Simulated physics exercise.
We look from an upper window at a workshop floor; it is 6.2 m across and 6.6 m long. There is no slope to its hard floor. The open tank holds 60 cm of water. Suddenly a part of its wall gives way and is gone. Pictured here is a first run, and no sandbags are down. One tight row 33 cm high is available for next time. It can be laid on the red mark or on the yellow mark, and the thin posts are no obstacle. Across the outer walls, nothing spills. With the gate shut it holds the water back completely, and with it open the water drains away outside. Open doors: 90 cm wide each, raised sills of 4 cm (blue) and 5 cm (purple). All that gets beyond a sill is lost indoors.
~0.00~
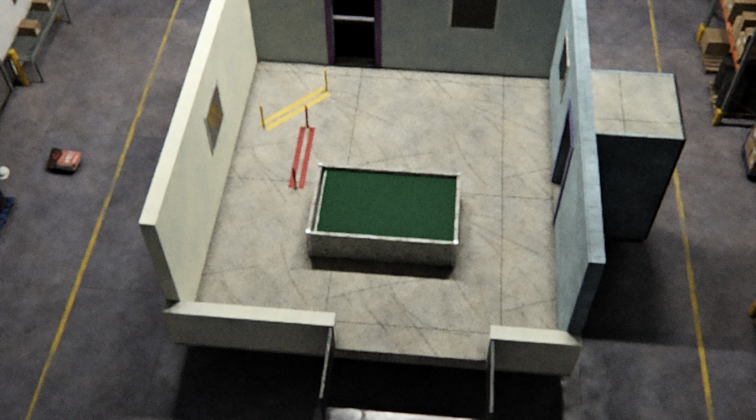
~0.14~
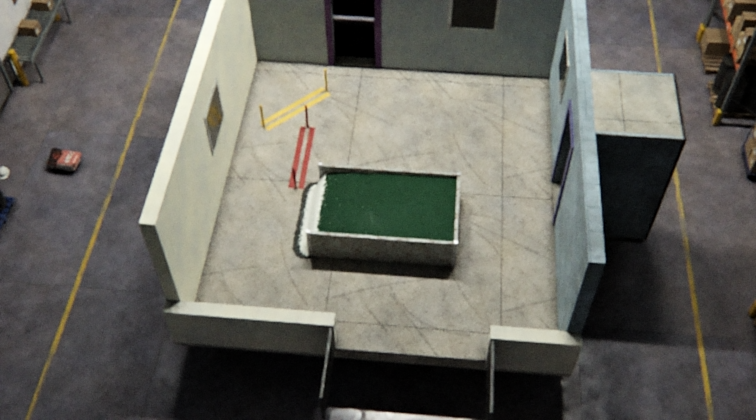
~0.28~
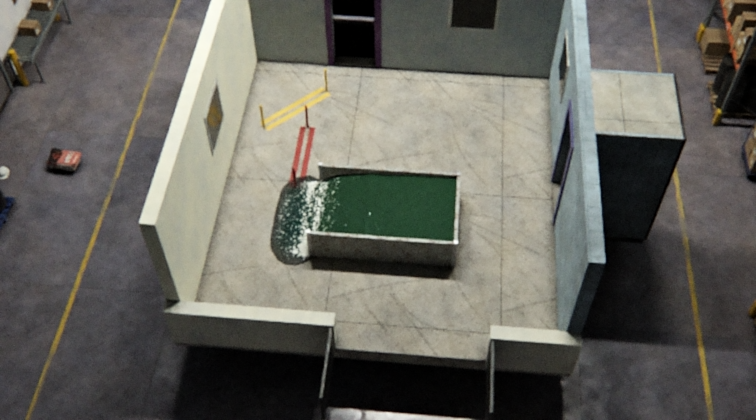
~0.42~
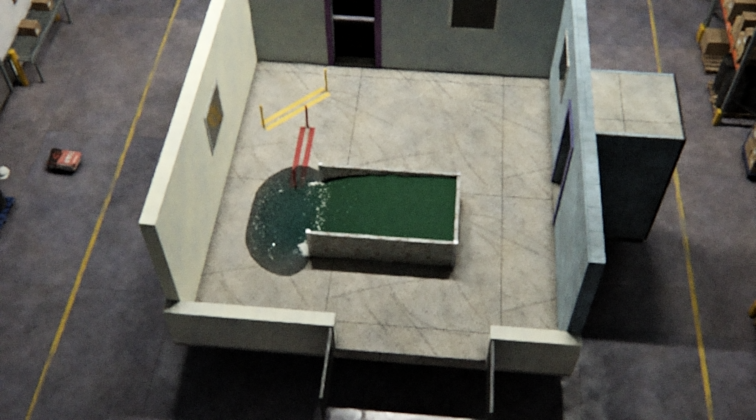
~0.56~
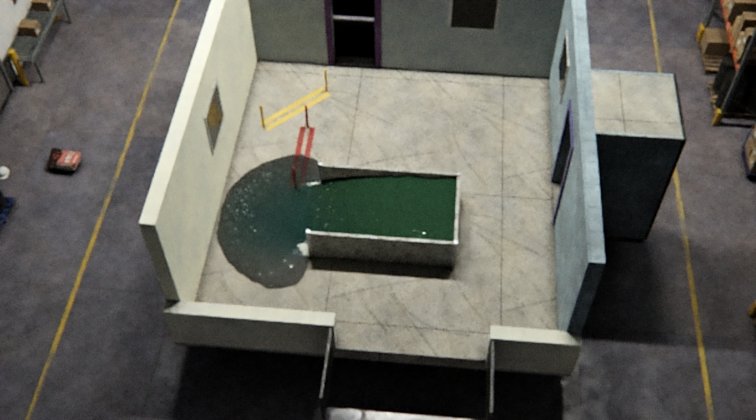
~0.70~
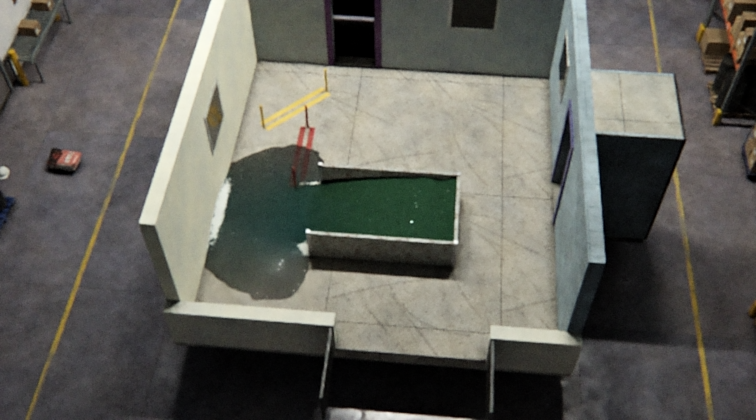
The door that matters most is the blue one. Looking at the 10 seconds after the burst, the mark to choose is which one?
Choose the red mark.
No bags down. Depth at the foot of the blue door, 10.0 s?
9.5 cm.
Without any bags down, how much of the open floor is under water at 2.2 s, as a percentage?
25 %.
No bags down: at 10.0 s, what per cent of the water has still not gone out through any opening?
Share: About 90 %.
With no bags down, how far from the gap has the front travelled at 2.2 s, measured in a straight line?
It's got to near 4.6 m out by then.
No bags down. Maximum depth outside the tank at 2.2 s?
41 cm.
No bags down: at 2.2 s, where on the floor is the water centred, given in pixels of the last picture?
Centre of the water: Close to (301, 218).
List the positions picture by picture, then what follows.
Still water, 60 cm deep, in the open tank at (386, 205), in the first picture.
Water pours out at (318, 214) and has run 0.8 m, to (307, 257); typically 8 cm deep outside, 60 cm at the open tank's back, in the second picture.
The front is at (305, 179), 1.0 m from the gap at (318, 215); 1.2 m2 of floor is under water; 60 cm left at the back of the open tank, in the third picture.
The front is at (270, 181), 1.3 m from the gap at (318, 216); 2.3 m2 of floor is under water; 60 cm left at the back of the open tank, in the fourth picture.
The front is at (233, 191), 1.8 m from the gap at (318, 216); 3.8 m2 of floor is under water; 60 cm left at the back of the open tank, in the fifth picture.
Water pours out at (318, 216) and has run 2.2 m, to (230, 169); typically 6 cm deep outside, 59 cm at the open tank's back, in the sixth picture.
After 1.4 s water covers 20 % of the floor and is deepest (37 cm) near (218, 215) in the run without bags; in at the blue door, 0 L with no bags, 0 L with the row on red, 0 L on yellow.
After 2.2 s water covers 25 % of the floor and is deepest (41 cm) near (192, 315) in the run without bags; in at the blue door, 0 L with no bags, 0 L with the row on red, 0 L on yellow.
After 3.5 s water covers 50 % of the floor and is deepest (29 cm) near (190, 324) in the run without bags; in at the blue door, 0 L with no bags, 0 L with the row on red, 0 L on yellow.
After 6.0 s water covers 80 % of the floor and is deepest (16 cm) near (552, 343) in the run without bags; in at the blue door, 0 L with no bags, 0 L with the row on red, 0 L on yellow.
After 10.0 s water covers 100 % of the floor and is deepest (10 cm) near (538, 200) in the run without bags; in at the blue door, 27 L with no bags, 2 L with the row on red, 41 L on yellow.
